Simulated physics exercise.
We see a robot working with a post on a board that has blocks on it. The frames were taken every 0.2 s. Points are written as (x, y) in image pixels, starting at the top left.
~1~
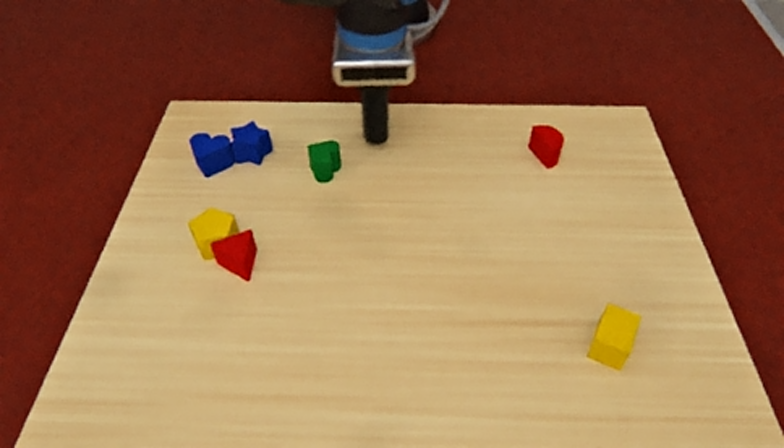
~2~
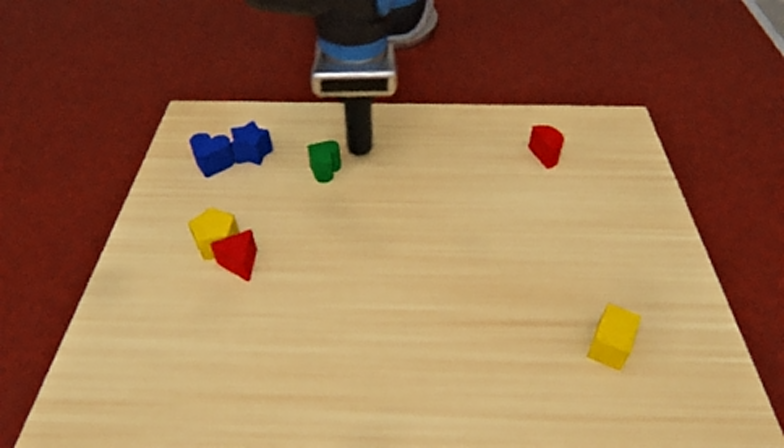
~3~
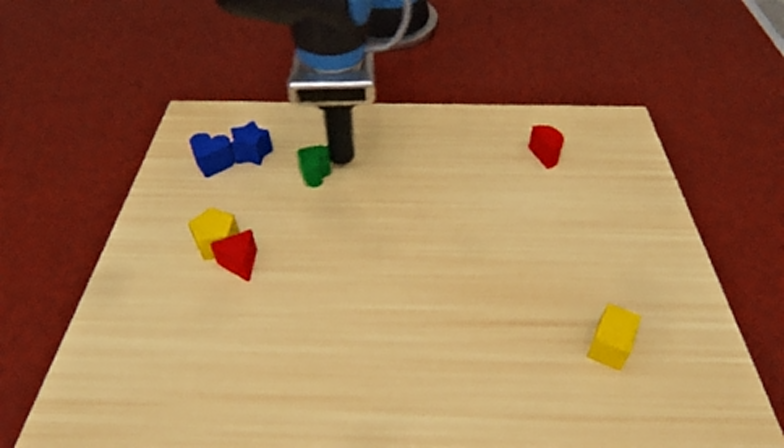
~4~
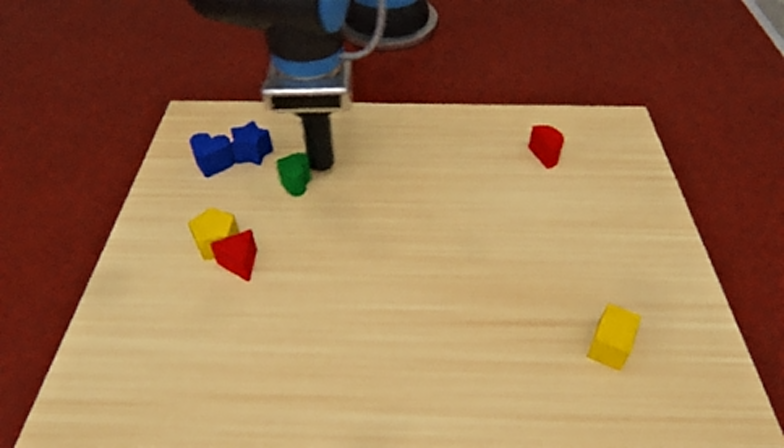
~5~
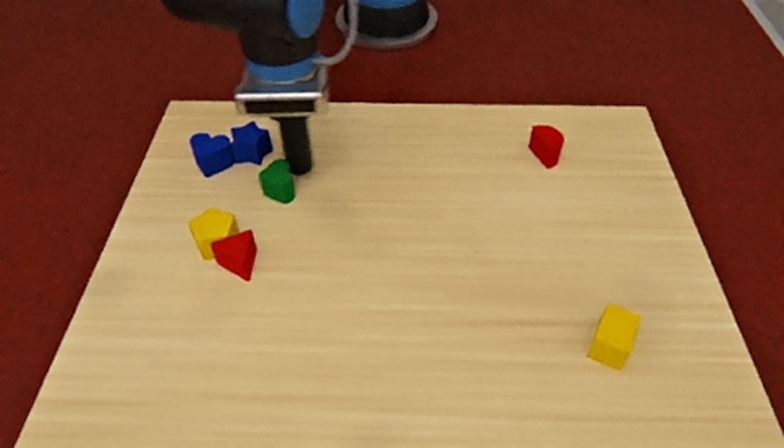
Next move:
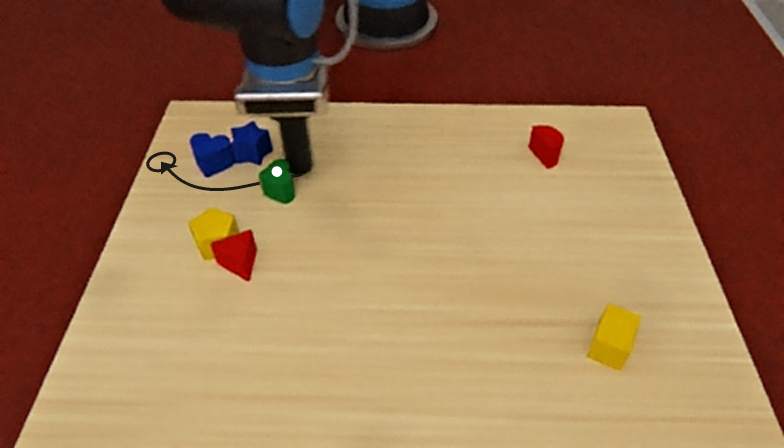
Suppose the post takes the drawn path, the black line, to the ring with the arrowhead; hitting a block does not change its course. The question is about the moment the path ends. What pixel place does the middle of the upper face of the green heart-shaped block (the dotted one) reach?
Somewhere near (258, 181).
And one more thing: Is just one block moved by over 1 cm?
I'd say yes.
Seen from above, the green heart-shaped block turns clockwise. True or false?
This is false.
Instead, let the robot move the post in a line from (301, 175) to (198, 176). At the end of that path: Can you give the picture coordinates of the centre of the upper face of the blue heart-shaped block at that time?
Answer: (192, 137).
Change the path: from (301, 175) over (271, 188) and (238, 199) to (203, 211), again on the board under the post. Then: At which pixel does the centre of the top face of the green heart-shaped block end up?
The green heart-shaped block ends near (250, 193).
Drawn move, from (301, 175) via (247, 186) and (193, 186), ending at (161, 162); the dot is on the green heart-shaped block.
What follows on the original path. One third of the way, post at (244, 179); green heart-shaped block at (258, 181), turned 95° anticlockwise.
Two thirds of the way, post at (190, 179); green heart-shaped block at (258, 181), turned 95° anticlockwise.
At the end, post at (159, 155); blue heart-shaped block still; green heart-shaped block at (258, 181), turned 95° anticlockwise.
